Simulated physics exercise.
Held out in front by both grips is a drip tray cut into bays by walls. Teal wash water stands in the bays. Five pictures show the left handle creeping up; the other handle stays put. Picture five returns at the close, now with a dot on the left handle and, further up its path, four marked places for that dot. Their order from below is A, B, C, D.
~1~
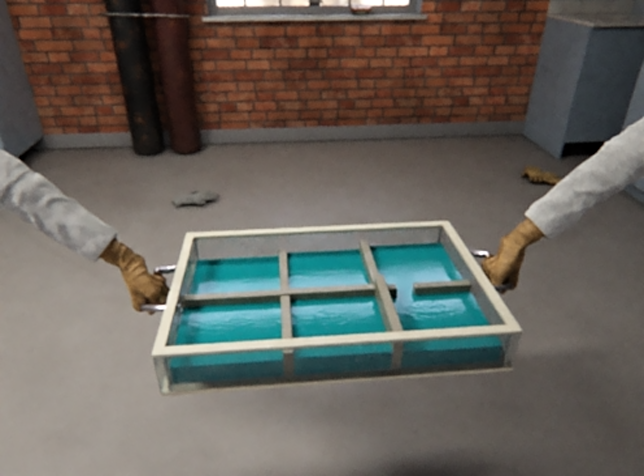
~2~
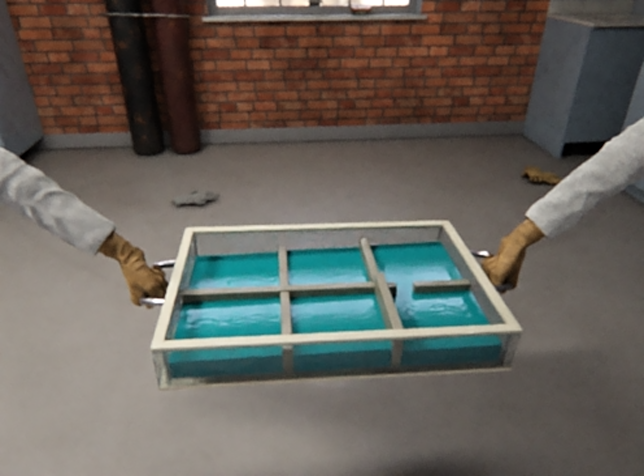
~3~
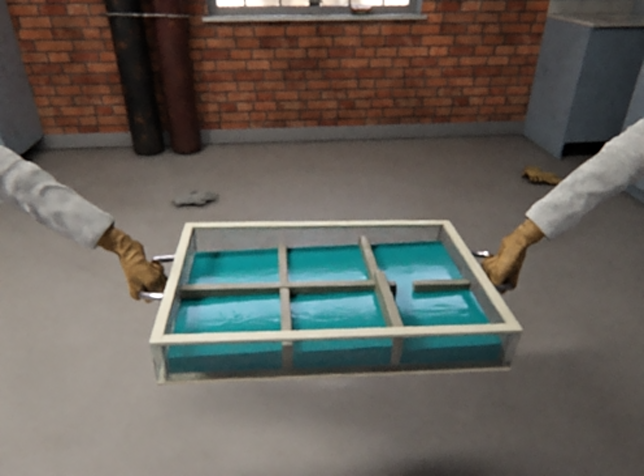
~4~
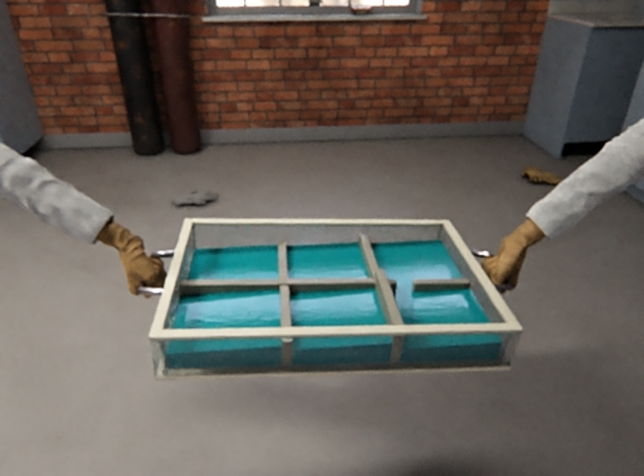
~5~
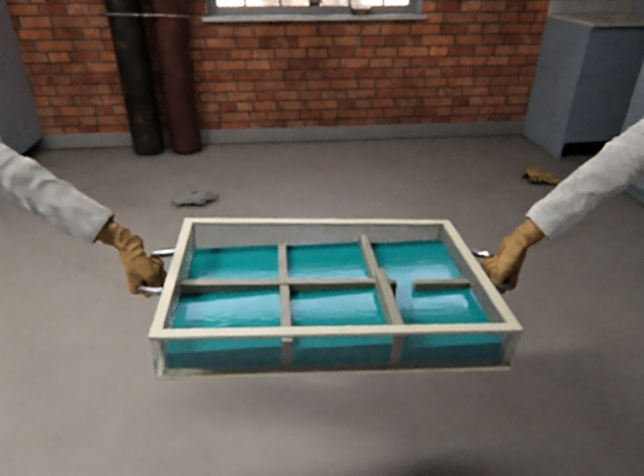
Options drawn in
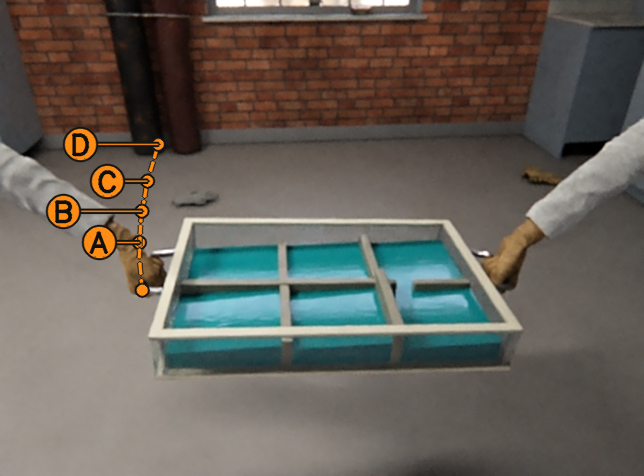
A shallow, pale-rimmed tray of teal water, divided into bays and gripped at each end by a gloved hand, starts out level. The hand on the left raises its handle slightly, tilting the tray gently down to the right, and the tilt then barely changes.
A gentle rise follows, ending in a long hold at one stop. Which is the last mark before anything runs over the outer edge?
It is B.
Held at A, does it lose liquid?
No.
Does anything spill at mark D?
Yes.
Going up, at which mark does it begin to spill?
That is mark C.
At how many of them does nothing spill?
Two of them.
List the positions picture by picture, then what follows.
In the first picture, the tray is level; deepest in the front middle bay, at (337, 323), shallowest in the back left; left handle at (152, 289).
The second picture shows tipped about 1° down to the right; no wall is crossed; left handle at (150, 283).
The third picture shows tipped about 2° down to the right; no wall is crossed; left handle at (149, 277).
The fourth picture shows tipped about 3° down to the right; no wall is crossed; left handle at (149, 272).
The fifth picture shows tipped about 3° down to the right; deepest in the front middle bay, at (337, 315), shallowest in the back left; left handle at (149, 272).
On the marked copy, A at (139, 242); B at (141, 211); C at (147, 181); D at (158, 144).
For mark A, nothing spills; the front middle bay holds the most.
For mark B, nothing spills; the back right bay holds the most.
For mark C, about 6 % goes over the rim.
For mark D, about 26 % goes over the rim.
